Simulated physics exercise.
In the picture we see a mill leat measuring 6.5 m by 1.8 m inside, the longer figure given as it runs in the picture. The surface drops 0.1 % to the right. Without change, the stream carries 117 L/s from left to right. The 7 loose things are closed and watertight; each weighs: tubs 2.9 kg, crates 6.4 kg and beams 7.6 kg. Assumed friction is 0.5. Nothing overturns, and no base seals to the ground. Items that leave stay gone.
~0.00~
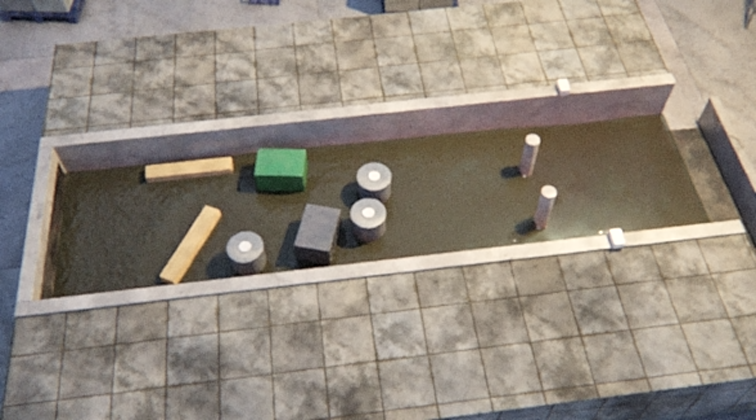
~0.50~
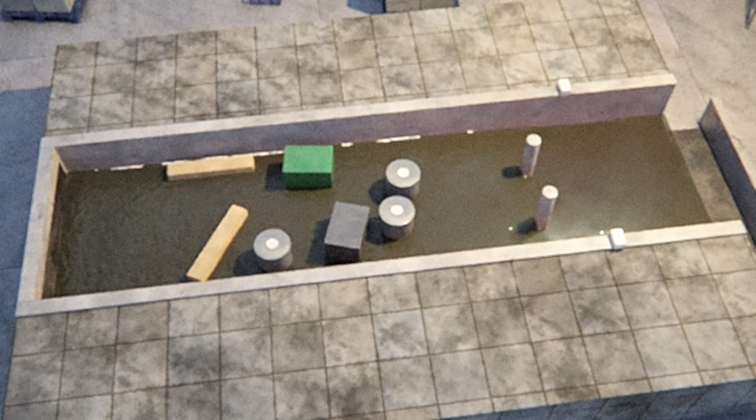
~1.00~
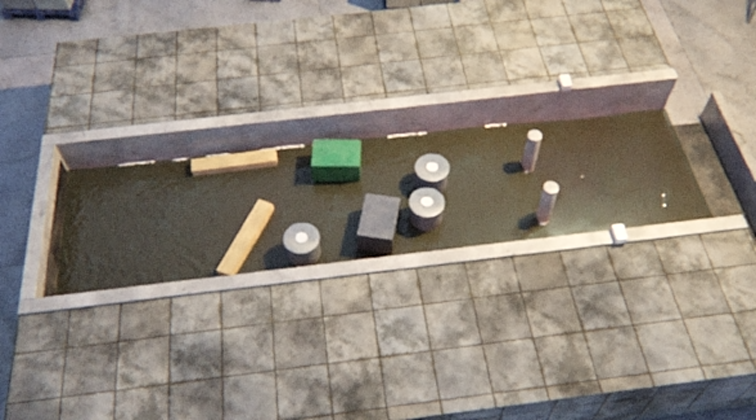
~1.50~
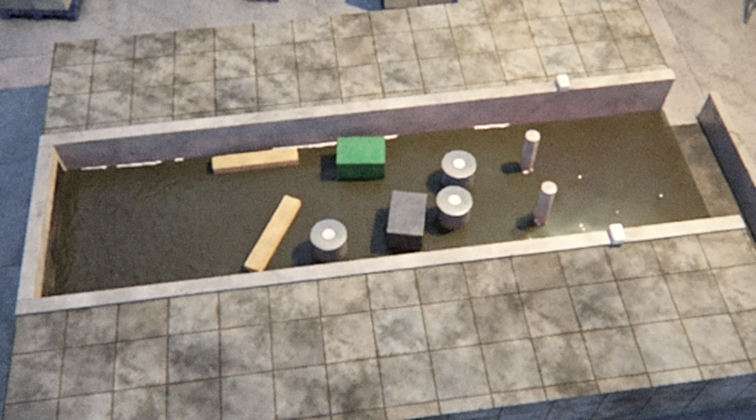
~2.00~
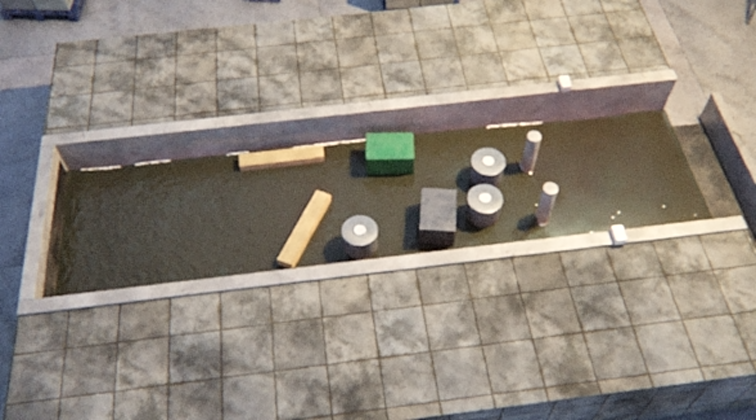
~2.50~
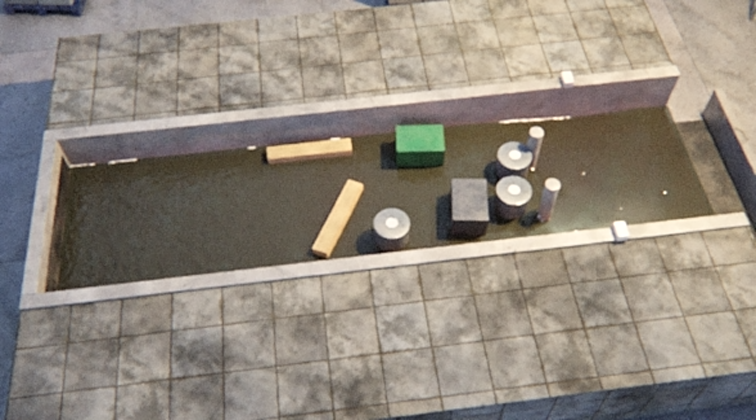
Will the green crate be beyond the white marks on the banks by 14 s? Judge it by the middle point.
Looking at the scene, the green crate succeeds.
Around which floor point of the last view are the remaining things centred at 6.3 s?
Mean floor pixel: About (507, 194).
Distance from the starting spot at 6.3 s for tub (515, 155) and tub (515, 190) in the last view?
In turn they sit 140 cm and 150 cm away.
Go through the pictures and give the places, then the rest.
The first picture shows the green crate at (280, 162), afloat; 12 cm deep round most things; 0 of 7 have shifted.
The second picture shows the green crate at (308, 159) floats, 28 cm from its start; about 1250 L in view; 7 of 7 have shifted.
The third picture shows the green crate at (336, 153) floats, 56 cm from its start; 12 cm deep round most things; 7 of 7 have shifted.
The fourth picture shows the green crate at (361, 150) floats, 85 cm from its start; about 1240 L in view; 7 of 7 have shifted.
The fifth picture shows the green crate at (390, 146) floats, 114 cm from its start; 12 cm deep round most things; 7 of 7 have shifted.
The sixth picture shows the green crate at (420, 138) floats, 144 cm from its start; 12 cm deep round most things; 7 of 7 have shifted.
After 3.5 s the green crate is near (476, 130), 2.0 m from its start, afloat; 0 of 7 are over the mark; 7 afloat.
After 6.3 s the green crate has gone out; 1 of 7 are over the mark; 6 afloat.
After 10.0 s the green crate has gone out; 6 of 7 are over the mark; 2 afloat.
After 14.0 s the green crate has gone out; 7 of 7 are over the mark; 0 afloat.
